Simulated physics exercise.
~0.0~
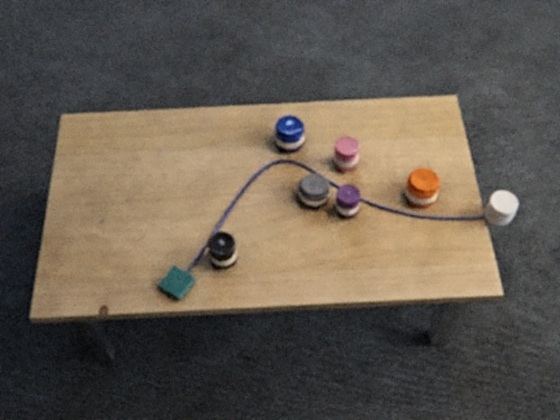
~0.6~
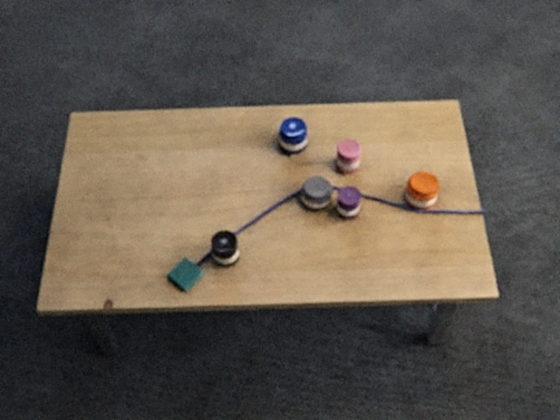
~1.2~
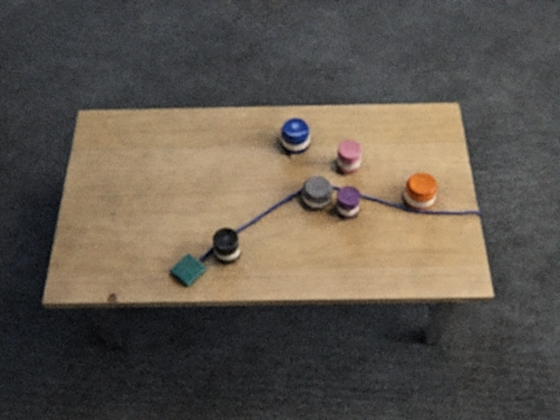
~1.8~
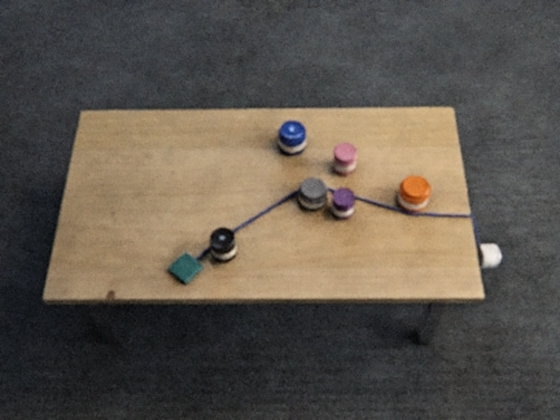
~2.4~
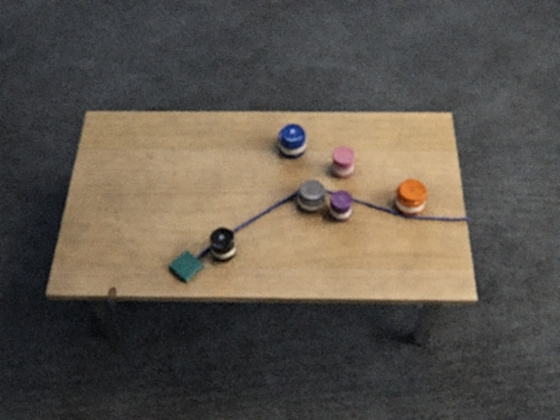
White speaker dropping off a wooden table's right edge, pulling a thin cable taut against the jars as the teal phone barely shifts.
